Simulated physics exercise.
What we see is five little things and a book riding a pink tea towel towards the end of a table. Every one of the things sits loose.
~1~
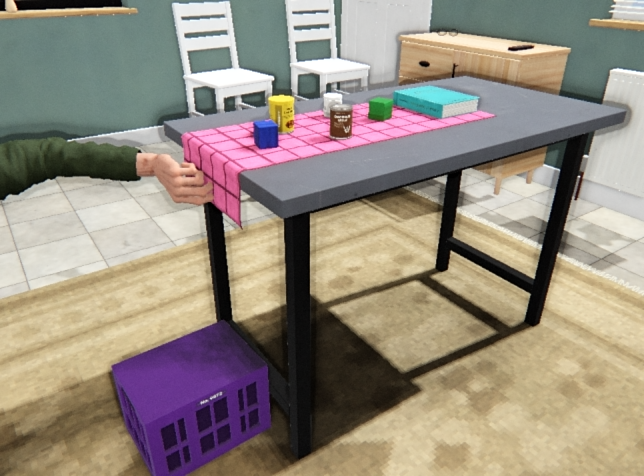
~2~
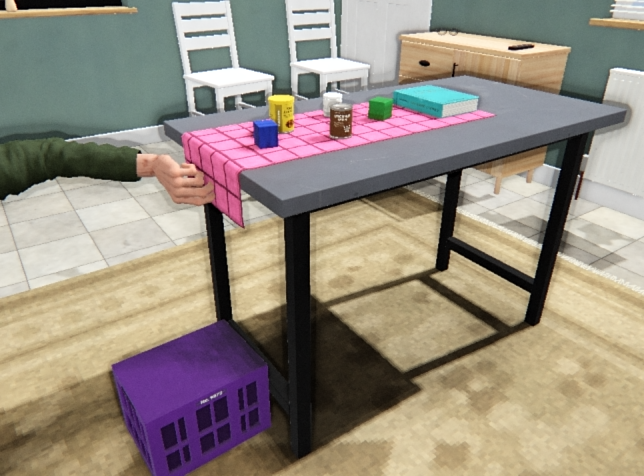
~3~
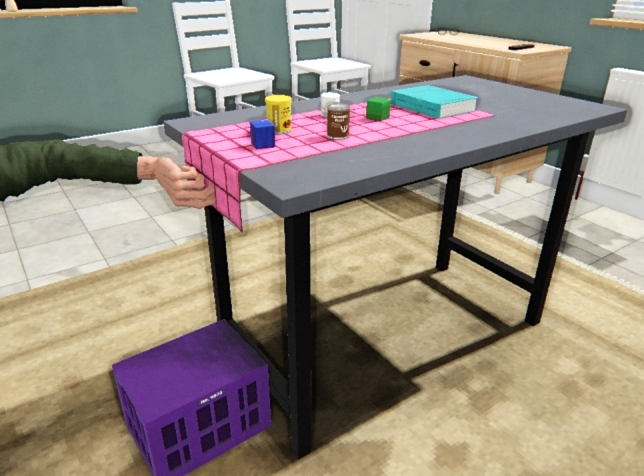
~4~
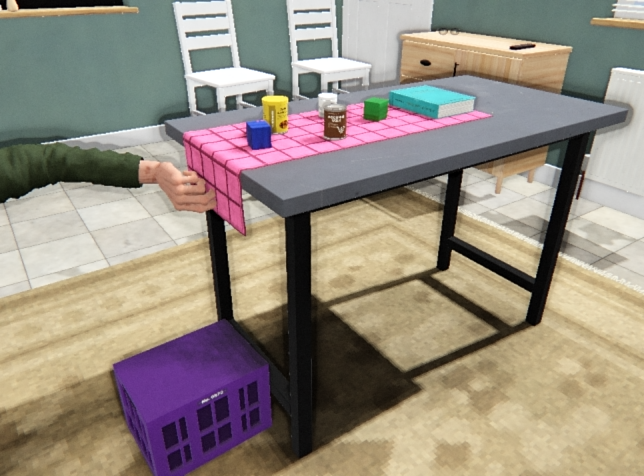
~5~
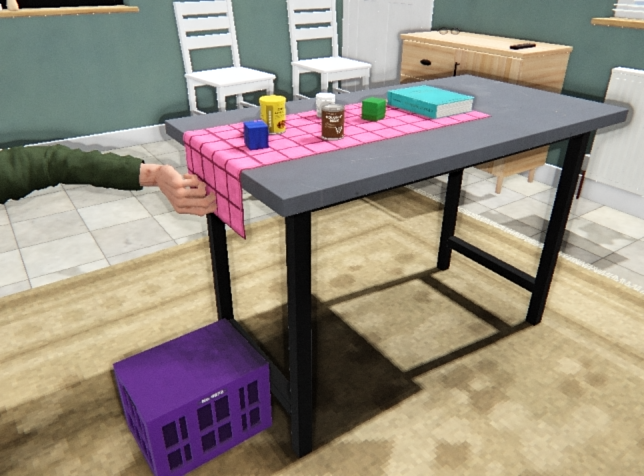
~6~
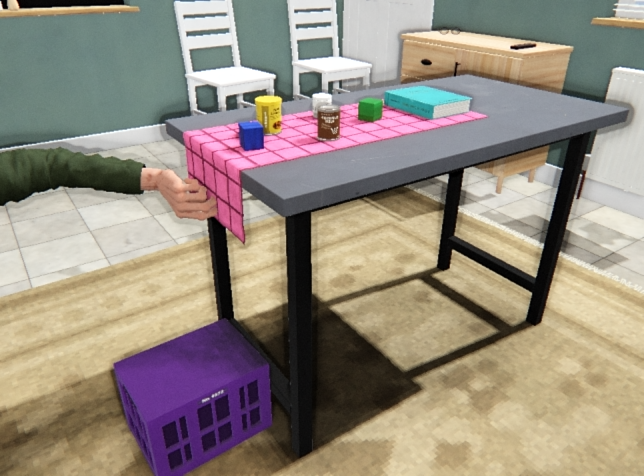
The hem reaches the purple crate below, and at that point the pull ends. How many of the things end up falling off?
Four.
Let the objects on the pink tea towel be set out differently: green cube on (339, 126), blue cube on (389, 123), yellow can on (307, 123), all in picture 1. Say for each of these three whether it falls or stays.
Start with the green cube, which is lost; next the blue cube, which is kept; last the yellow can, which is lost.
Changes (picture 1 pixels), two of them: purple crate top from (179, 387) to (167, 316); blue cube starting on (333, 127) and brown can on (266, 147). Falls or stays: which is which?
Observed: Blue cube remains seated; brown can departs.
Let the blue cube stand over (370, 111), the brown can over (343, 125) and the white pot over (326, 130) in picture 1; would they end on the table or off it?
Final state: The blue cube is still in place, the brown can is no longer up, the white pot is no longer up.
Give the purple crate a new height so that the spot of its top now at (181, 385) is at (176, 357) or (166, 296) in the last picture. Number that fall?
The first gives 3, the second 1.
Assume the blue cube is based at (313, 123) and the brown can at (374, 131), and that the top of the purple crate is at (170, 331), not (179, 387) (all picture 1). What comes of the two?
Final state: The blue cube is still in place, the brown can is still in place.
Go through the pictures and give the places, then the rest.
Hem (243, 229); blue cube (265, 123); yellow can (281, 98); brown can (341, 107); white pot (333, 95); green cube (381, 100); top of the crate (179, 387), in the first picture.
Hem (245, 229); blue cube (265, 123), in the second picture.
Hem (242, 233); yellow can (278, 98), in the third picture.
Hem (246, 236); brown can (335, 107); top of the crate (180, 386), in the fourth picture.
Hem (246, 240); white pot (325, 95), in the fifth picture.
Hem (245, 245); blue cube (250, 125); yellow can (268, 99); brown can (329, 107); white pot (322, 96); green cube (371, 101), in the sixth picture.
Soon after, hem near (221, 300); blue cube and yellow can gone.
After that, hem on the crate; blue cube, yellow can, brown can and white pot gone.
In the end, hem on the crate; blue cube, yellow can, brown can and white pot gone. The answer is four.
